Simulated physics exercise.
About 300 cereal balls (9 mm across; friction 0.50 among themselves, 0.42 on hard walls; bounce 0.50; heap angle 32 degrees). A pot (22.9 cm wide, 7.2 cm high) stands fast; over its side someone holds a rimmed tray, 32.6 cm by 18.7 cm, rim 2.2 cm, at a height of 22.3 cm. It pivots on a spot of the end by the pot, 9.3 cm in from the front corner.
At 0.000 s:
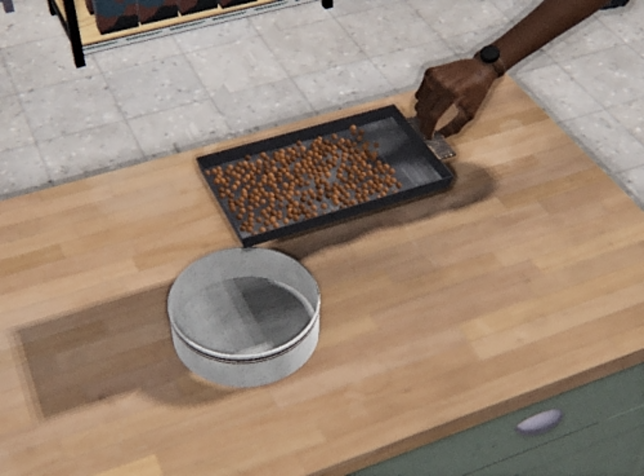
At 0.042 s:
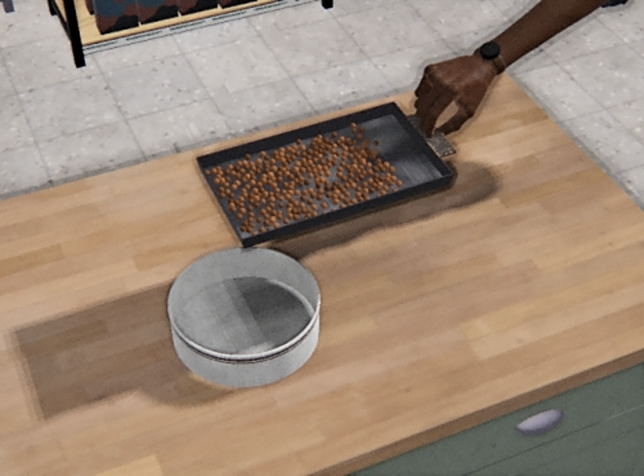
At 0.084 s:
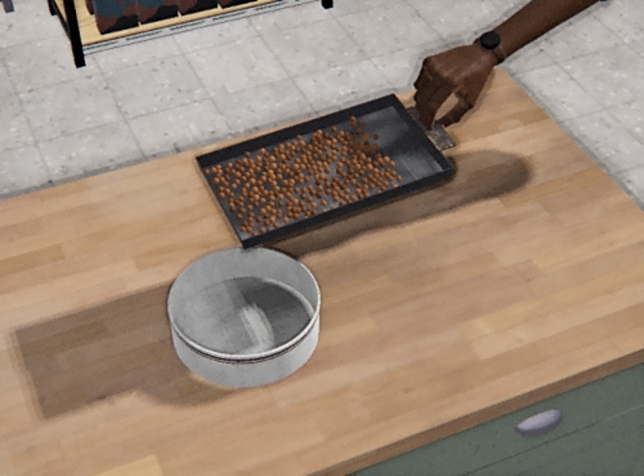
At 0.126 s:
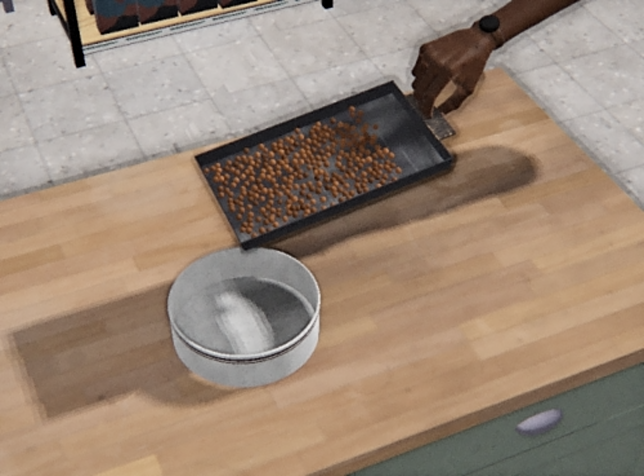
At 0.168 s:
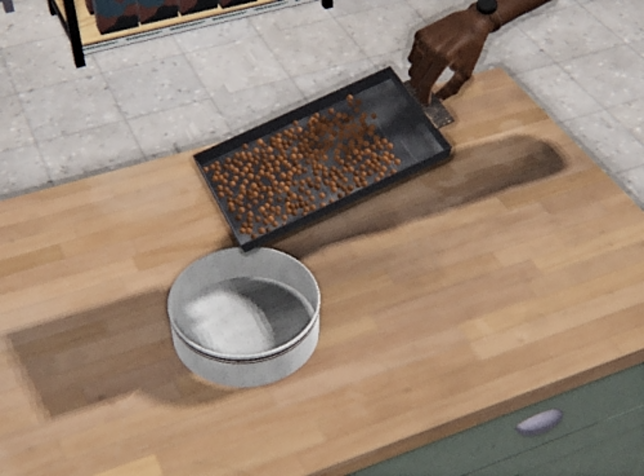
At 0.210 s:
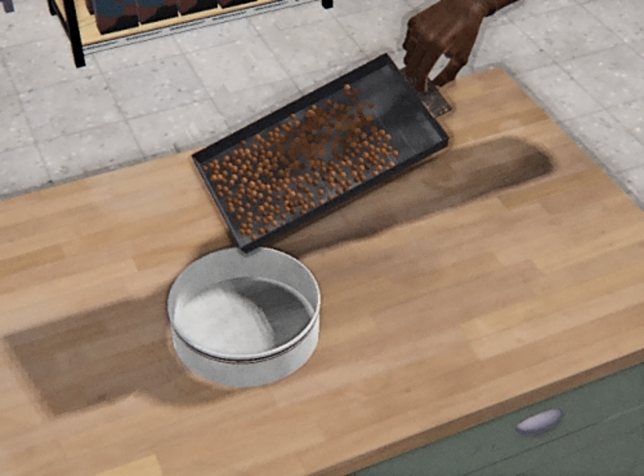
Rimmed dark tray of small brown balls tilting as a hand raises its right end, beside a pale round pot on a wooden counter.
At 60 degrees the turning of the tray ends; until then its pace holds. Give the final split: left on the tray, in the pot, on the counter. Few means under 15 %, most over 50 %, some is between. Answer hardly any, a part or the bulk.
Left on the tray: The bulk; in the pot: A part; on the counter: Hardly any.
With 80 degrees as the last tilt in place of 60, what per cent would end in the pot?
It would be near 65 per cent.
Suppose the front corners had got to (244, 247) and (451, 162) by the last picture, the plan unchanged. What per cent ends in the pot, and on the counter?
Pot 5, counter 0.
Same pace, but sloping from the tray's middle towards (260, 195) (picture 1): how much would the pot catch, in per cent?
Some 10 per cent.
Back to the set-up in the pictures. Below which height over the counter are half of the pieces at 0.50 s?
Some 28 cm.
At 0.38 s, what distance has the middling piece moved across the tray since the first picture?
Some 2 cm.
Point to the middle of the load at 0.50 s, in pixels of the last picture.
Near (259, 186).
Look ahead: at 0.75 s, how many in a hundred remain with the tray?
About 85 per cent.
After 0.38 s, tilt 40 degrees; the tray holds 100 %, the pot 0 %.
Then, at 0.50 s, tilt 55 degrees; the tray holds 100 %, the pot 0 %.
Then, at 0.75 s, tilt 60 degrees; the tray holds 85 %, the pot 5 %.
In the end, at 1.6 s, tray 70 %, pot 25 %, counter 5 %.
